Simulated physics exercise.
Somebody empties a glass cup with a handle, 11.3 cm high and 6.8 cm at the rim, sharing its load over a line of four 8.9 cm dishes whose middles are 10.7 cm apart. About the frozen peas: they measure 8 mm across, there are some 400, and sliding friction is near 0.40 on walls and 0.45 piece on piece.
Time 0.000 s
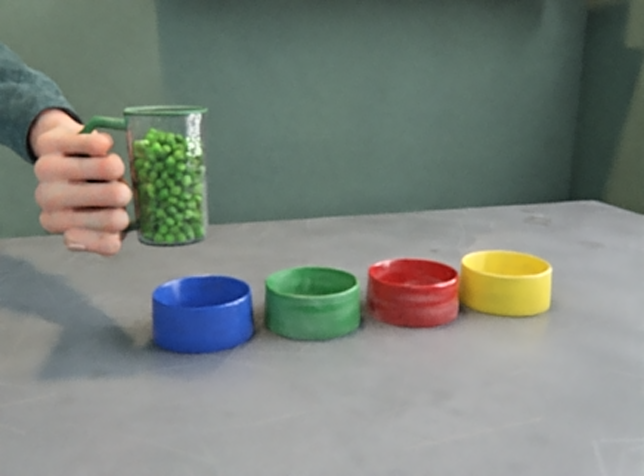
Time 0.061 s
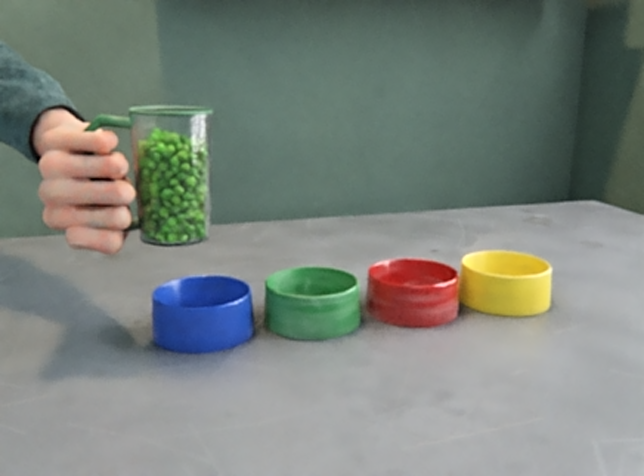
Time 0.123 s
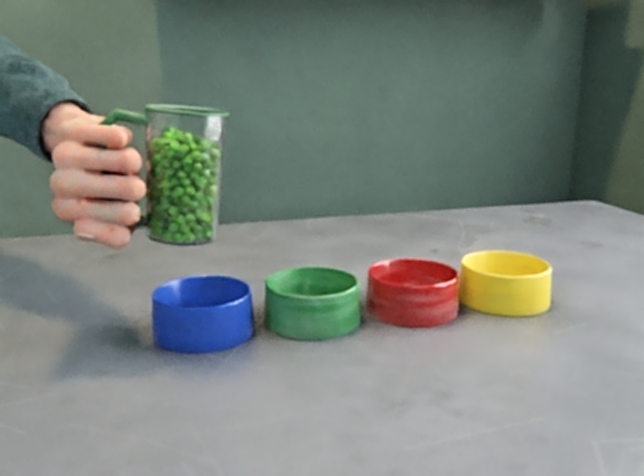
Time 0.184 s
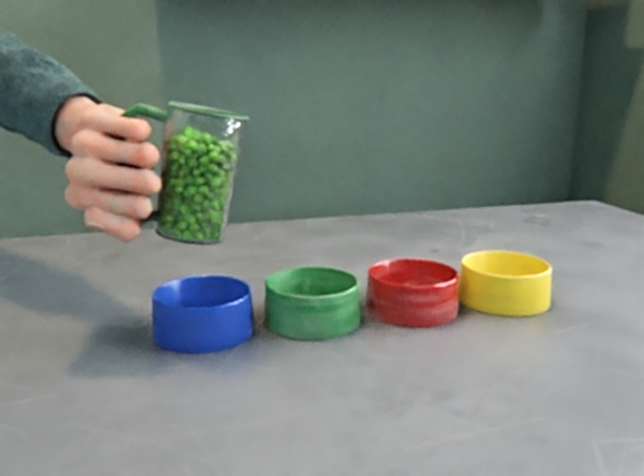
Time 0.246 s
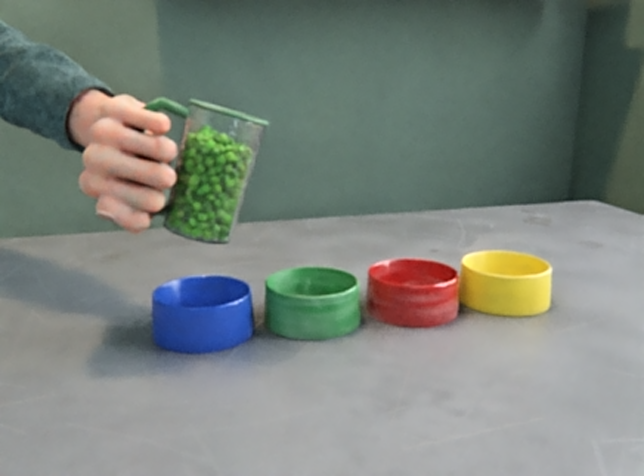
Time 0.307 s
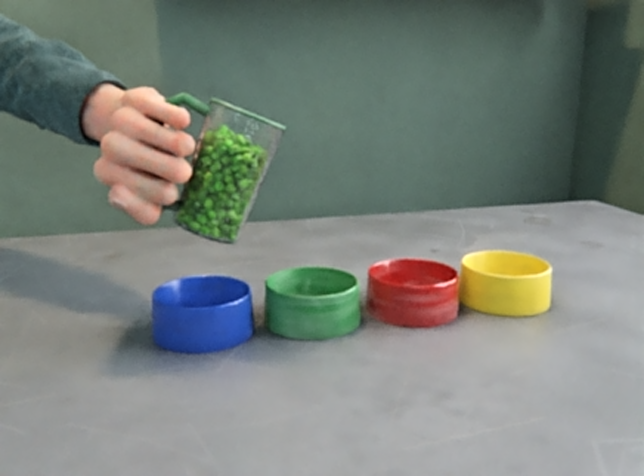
A hand moves a glass cup of green peas right, tilting it above four colored dishes.
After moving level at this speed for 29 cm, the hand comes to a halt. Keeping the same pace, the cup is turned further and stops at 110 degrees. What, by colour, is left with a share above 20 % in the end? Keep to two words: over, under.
Red dish: Under, blue dish: Under, green dish: Under, yellow dish: Over, counter: Over.
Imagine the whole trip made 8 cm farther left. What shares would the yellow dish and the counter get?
Yellow 40, counter 40.
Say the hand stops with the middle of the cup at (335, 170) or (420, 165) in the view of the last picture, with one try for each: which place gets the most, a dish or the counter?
First try: Red; second try: Yellow.
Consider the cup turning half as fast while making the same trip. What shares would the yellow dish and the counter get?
That gives yellow 70 with 30 for the counter.
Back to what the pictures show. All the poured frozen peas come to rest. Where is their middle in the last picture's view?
(522, 288).
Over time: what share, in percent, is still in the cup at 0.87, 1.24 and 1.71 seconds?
100, 90, 15.
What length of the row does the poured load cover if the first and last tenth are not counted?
Some 21 cm.
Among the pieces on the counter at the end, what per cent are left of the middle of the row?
0 %.
After 0.87 s, tilt 74 degrees; cup holds 100 %.
Then, at 1.24 s, tilt 107 degrees; cup holds 90 %, yellow 5 %.
Then, at 1.71 s, tilt 110 degrees; cup holds 15 %, yellow 55 %.
At rest (2.7 s), red 0 %, blue 0 %, green 0 %, yellow 60 %, counter 40 %.
